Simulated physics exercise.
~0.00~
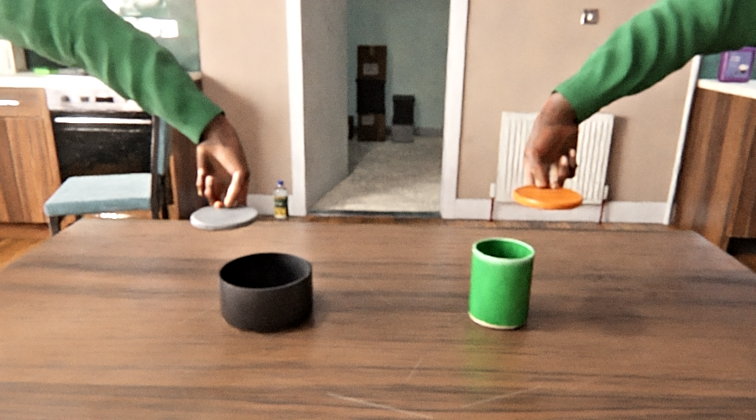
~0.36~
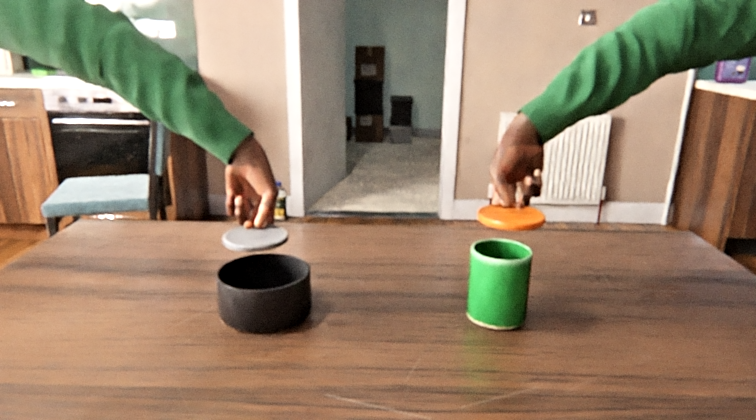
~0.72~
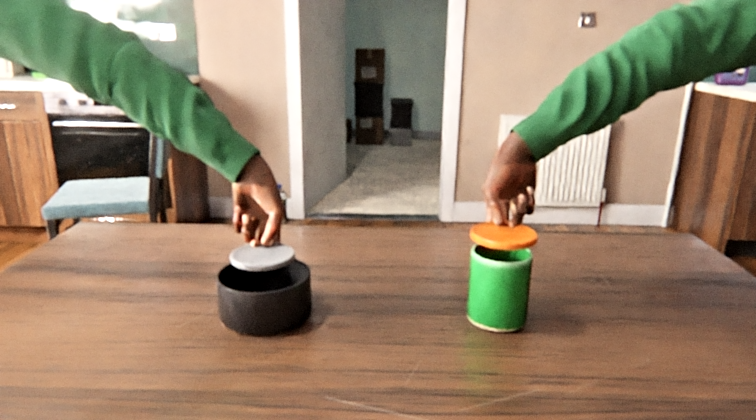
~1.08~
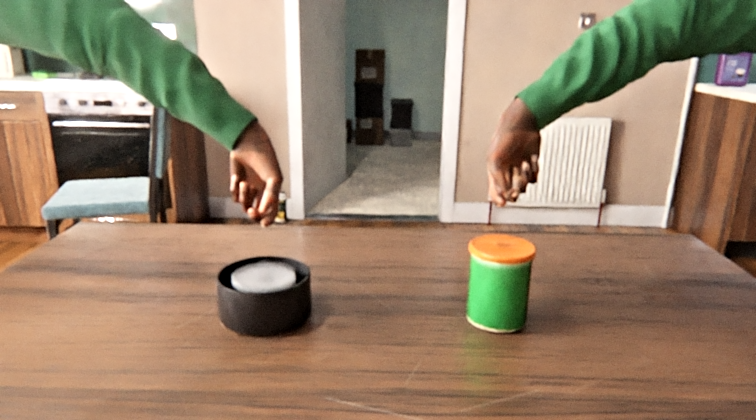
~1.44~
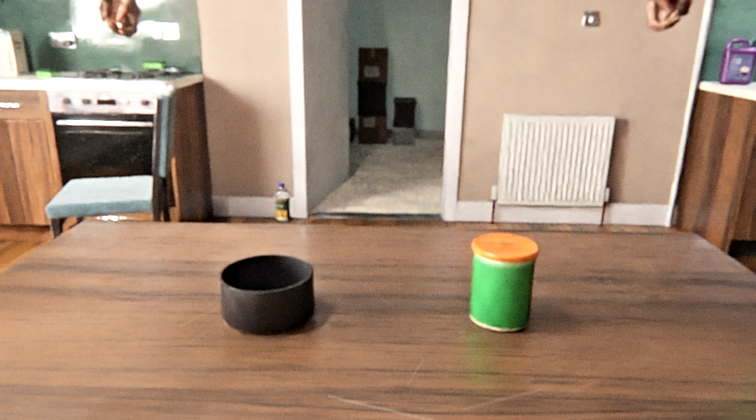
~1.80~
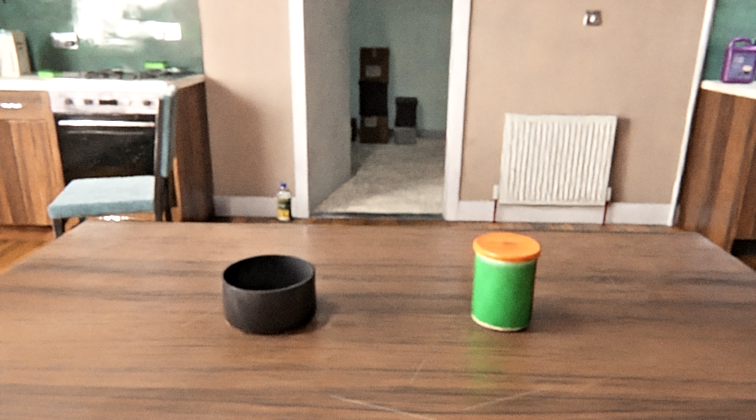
The clip opens on a wooden table with a wide black pot on the left and a taller green pot on the right, while two green-sleeved arms hold a grey disc and an orange disc above them. The hands move inward and lower the discs toward the openings. Both hands let go and draw back, leaving the grey disc sunk within the black pot's rim and the orange one sitting across the green pot. The hands then lift away out of view. At the end, the grey disc is hidden inside, while the orange disc rests on the rim like a lid.
